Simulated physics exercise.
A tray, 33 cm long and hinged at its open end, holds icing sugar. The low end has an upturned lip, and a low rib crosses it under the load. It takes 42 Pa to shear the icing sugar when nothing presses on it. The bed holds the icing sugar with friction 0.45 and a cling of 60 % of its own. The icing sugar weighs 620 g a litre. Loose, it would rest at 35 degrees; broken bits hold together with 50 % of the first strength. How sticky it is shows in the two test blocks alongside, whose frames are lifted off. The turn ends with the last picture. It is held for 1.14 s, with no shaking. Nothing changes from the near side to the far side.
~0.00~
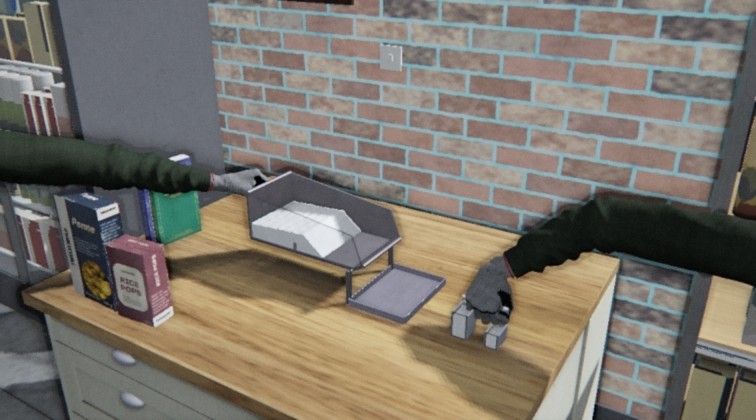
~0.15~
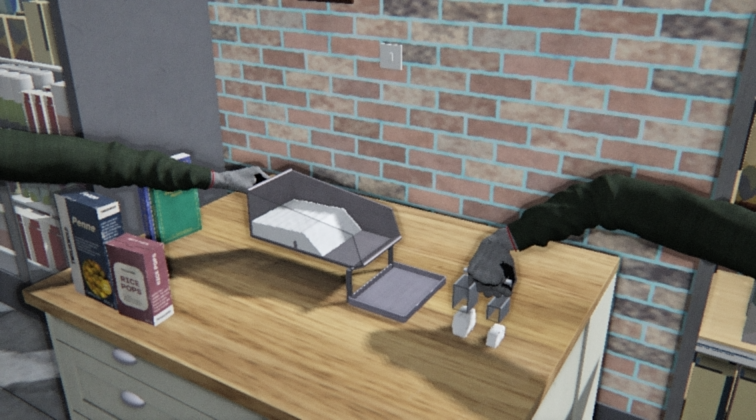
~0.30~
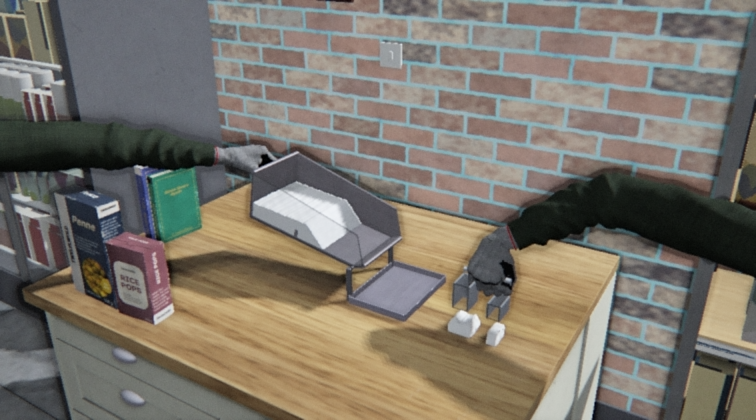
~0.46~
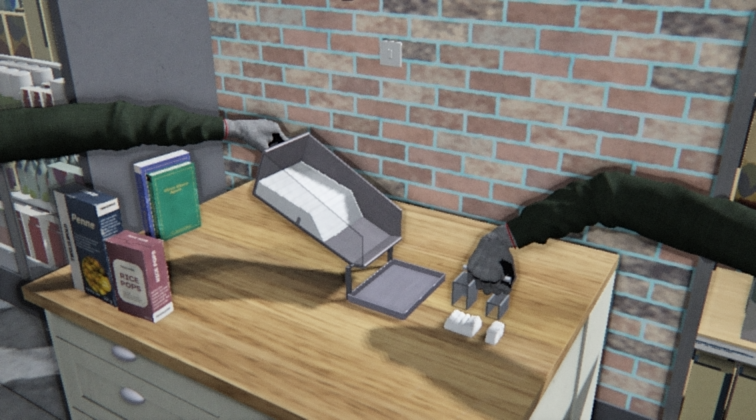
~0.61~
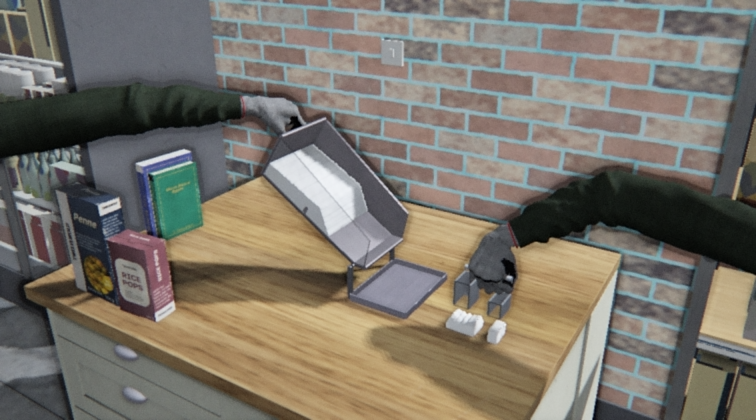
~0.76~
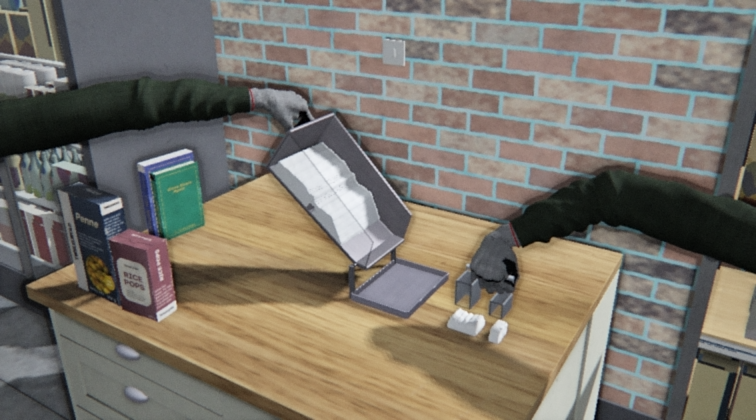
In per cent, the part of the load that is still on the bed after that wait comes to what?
It comes to some 76 %.
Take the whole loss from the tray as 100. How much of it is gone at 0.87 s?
About 0 %.
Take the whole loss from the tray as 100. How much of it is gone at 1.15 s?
About 80 %.
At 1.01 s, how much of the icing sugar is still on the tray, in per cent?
Near 95 %.
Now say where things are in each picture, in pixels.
The first frame shows top of the high end at (249, 193), tilt 0 degrees; foremost bit of the icing sugar at (321, 257); block heights 5.8 cm, 3.2 cm (left to right).
The second frame shows top of the high end at (250, 191), tilt 1 degrees; foremost bit of the icing sugar at (321, 254); block heights 5.2 cm, 3.1 cm (left to right).
The third frame shows top of the high end at (255, 173), tilt 10 degrees; foremost bit of the icing sugar at (322, 247); block heights 3.6 cm, 3.1 cm (left to right).
The fourth frame shows top of the high end at (266, 154), tilt 22 degrees; foremost bit of the icing sugar at (323, 240); block heights 2.8 cm, 3.1 cm (left to right).
The fifth frame shows top of the high end at (283, 138), tilt 33 degrees; foremost bit of the icing sugar at (328, 234); block heights 2.8 cm, 3.1 cm (left to right).
The sixth frame shows top of the high end at (291, 134), tilt 37 degrees; foremost bit of the icing sugar at (341, 243); block heights 2.8 cm, 3.1 cm (left to right).
After 0.87 s, the tilt is 37 degrees and 100 % is on the bed.
After 1.01 s, the tilt is 37 degrees and 93 % is on the bed.
After 1.15 s, the tilt is 37 degrees and 80 % is on the bed.
After 1.29 s, the tilt is 37 degrees and 77 % is on the bed.
After 1.86 s, the tilt is 37 degrees and 76 % is on the bed.
